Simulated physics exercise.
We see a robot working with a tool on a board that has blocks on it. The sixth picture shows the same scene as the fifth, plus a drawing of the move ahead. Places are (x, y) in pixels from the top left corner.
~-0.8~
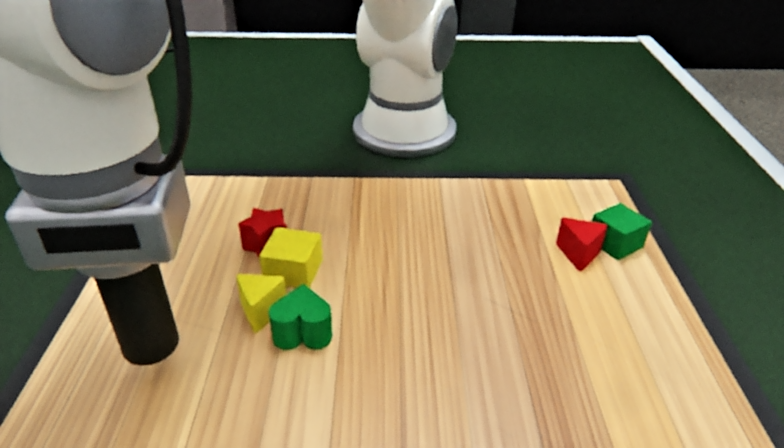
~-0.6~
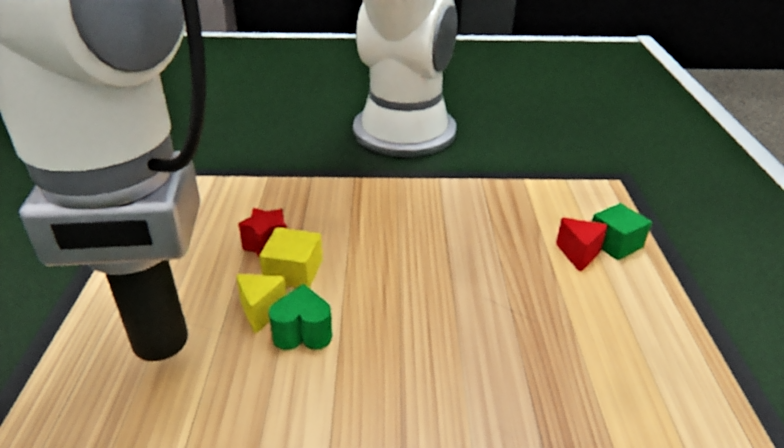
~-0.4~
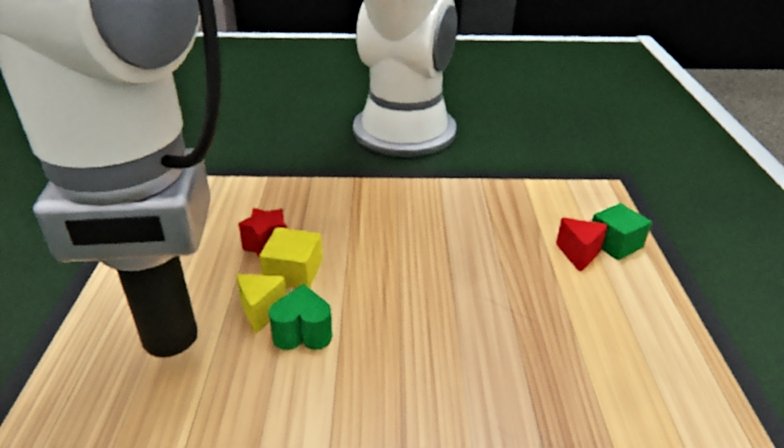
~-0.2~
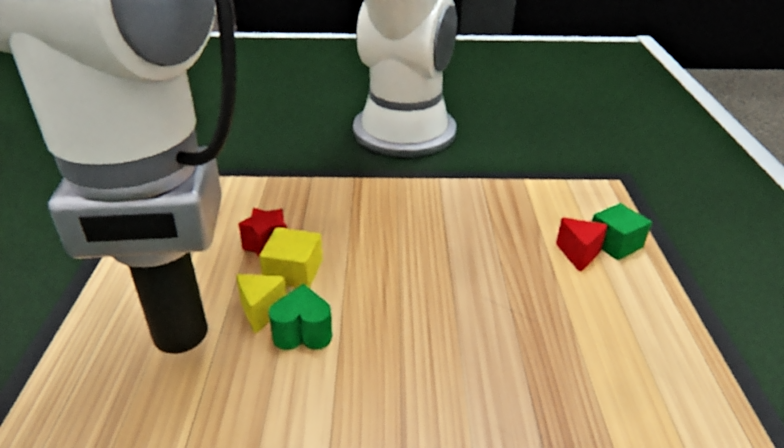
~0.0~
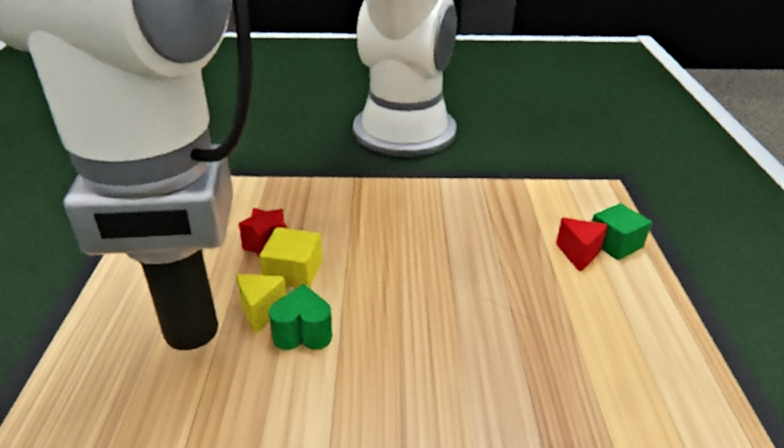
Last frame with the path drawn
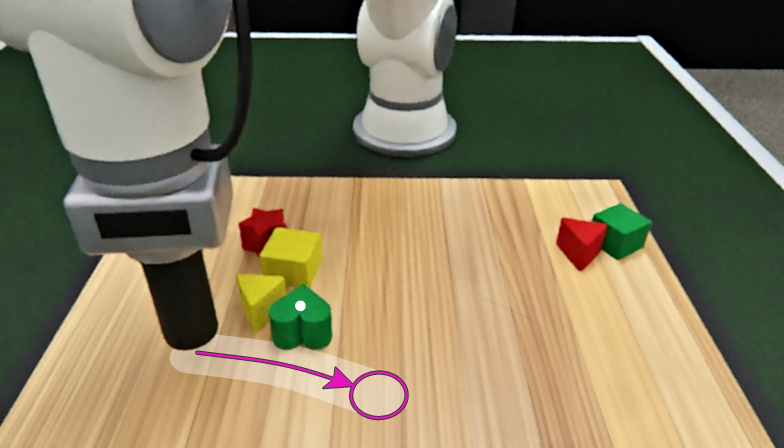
A robot arm moves its black tool slightly right across the wooden board toward still, colored blocks.
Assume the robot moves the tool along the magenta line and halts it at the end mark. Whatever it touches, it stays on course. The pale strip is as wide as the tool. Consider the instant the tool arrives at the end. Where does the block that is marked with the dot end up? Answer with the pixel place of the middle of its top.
Its top centre is at about (327, 301).
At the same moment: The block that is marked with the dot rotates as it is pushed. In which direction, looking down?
It swings round anticlockwise.
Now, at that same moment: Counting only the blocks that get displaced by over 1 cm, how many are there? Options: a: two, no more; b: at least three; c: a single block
It's c.
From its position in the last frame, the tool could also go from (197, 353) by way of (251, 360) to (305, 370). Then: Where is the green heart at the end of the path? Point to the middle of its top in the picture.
Near (325, 301).
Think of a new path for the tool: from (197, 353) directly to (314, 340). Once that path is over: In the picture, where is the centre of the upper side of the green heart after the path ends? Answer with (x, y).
It comes to (361, 291).
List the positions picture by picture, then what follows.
In the first picture, lower end of the tool (152, 347), tops of blocks, yellow triangular piece (257, 285), green heart (300, 306).
In the second picture, tool (161, 343), blocks as before.
In the third picture, tool (171, 339), blocks as before.
In the fourth picture, tool (181, 336), blocks as before.
In the fifth picture, tool (192, 333), yellow triangular piece (257, 285), green heart (300, 306).
The drawn path runs from (197, 353) through (258, 360) and (318, 374) to (379, 394); the dot is on the green heart.
The first path, step by step. One third of the way, tool (256, 340); green heart (304, 305).
Two thirds of the way, tool (318, 354); green heart (327, 301), turned 45° anticlockwise.
At the end, tool (379, 374); yellow triangular piece not moved; green heart (327, 301), turned 45° anticlockwise.
